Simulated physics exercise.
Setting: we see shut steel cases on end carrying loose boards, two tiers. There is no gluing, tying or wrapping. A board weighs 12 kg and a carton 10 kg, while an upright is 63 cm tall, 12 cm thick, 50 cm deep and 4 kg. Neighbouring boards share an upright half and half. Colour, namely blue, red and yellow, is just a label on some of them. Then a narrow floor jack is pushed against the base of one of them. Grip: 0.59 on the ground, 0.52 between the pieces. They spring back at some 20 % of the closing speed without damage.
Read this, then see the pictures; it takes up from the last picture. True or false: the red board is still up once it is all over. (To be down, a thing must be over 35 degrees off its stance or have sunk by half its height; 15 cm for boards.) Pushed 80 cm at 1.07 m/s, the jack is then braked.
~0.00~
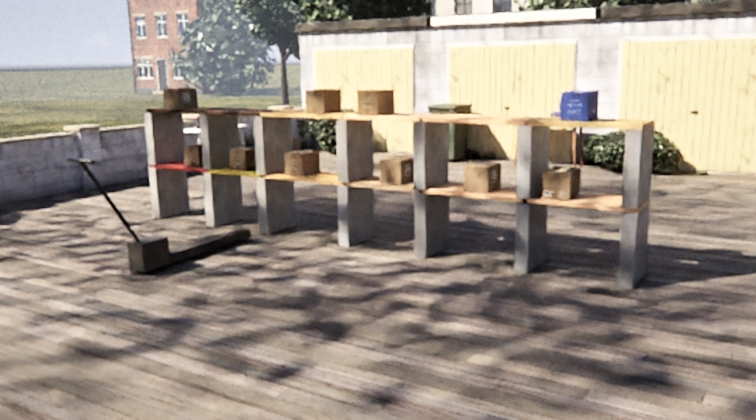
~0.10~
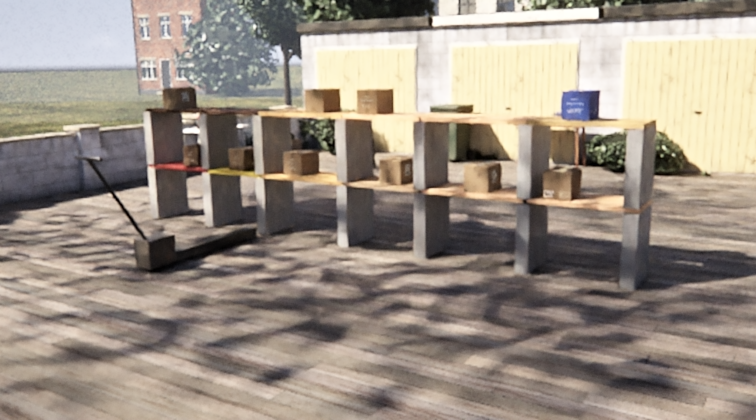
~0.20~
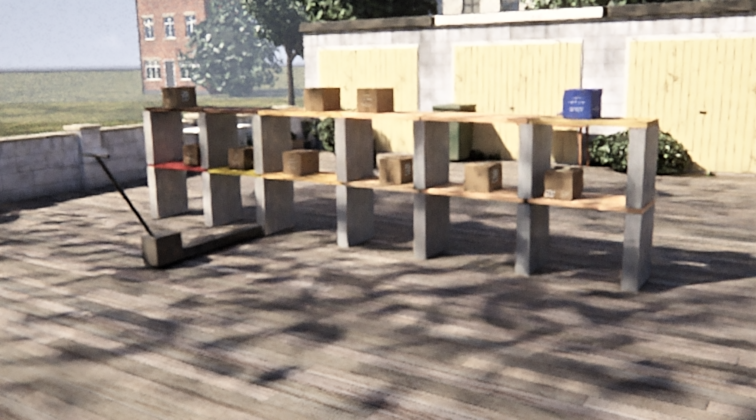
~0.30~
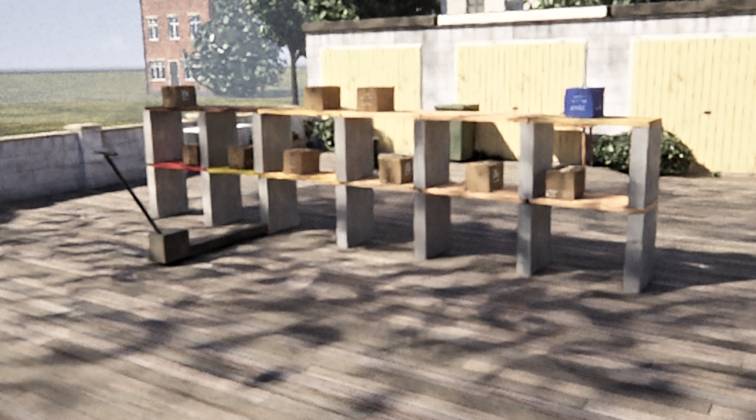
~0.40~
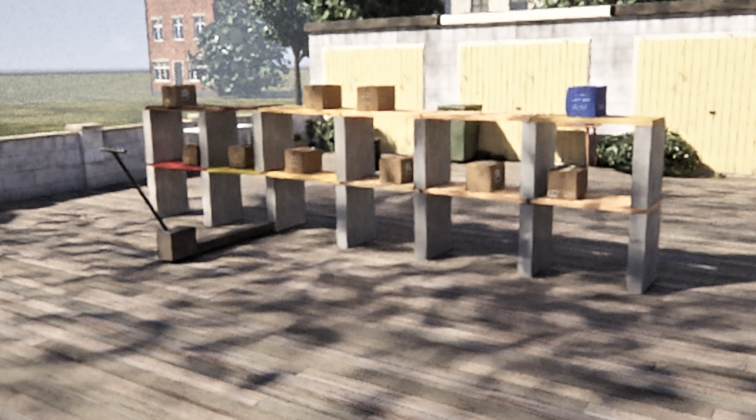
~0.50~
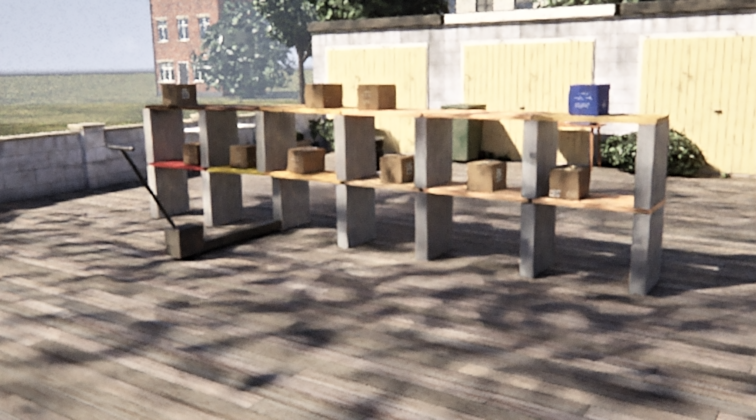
False.
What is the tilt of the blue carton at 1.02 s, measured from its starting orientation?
About 0°.
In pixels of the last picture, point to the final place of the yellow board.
Around (239, 214).
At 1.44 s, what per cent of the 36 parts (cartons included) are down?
20 percent by then.
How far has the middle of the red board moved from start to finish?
Roughly 70 cm.
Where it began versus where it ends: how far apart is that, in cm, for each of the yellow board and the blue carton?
Yellow ends up 60 cm away; blue ends up 0 cm away.
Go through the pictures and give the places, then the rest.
In the first frame (places mark the middle of the side facing us; the camera moves round a little), jack tip (244, 233) 27 cm short; red board (178, 168); yellow board (234, 173); blue carton (574, 107); nothing disturbed.
The second frame shows jack tip (250, 231) 16 cm short; red board (177, 168).
The third frame shows jack tip (256, 229) 54 mm short; red board (176, 168).
The fourth frame shows jack tip (262, 227) 54 mm in; red board (176, 167); one has shifted.
The fifth frame shows jack tip (269, 225) 16 cm in; red board (176, 167); 4 disturbed, none down.
The sixth frame shows jack tip (276, 223) 27 cm in; red board (176, 166); yellow board (235, 171) shifted 25 mm; blue carton (583, 100); steepest lean 3°, the carton at (315, 161); 8 disturbed, none down.
After 1.02 s, 1 of the 36 pieces down; red board shifted 19 mm; yellow board leaning 20°, 11 cm lower.
After 1.44 s, 8 of the 36 pieces down; red board shifted 54 mm; yellow board leaning 36°, 40 cm lower.
After 1.90 s, 15 of the 36 pieces down; red board leaning 3°, 48 cm lower; yellow board leaning 10°, 55 cm lower.
At rest (3.1 s), 17 of the 36 pieces down; red board 51 cm lower; yellow board leaning 11°, 55 cm lower; blue carton unmoved. As the last picture would show them, middles, red board near (168, 203), yellow board near (239, 214).
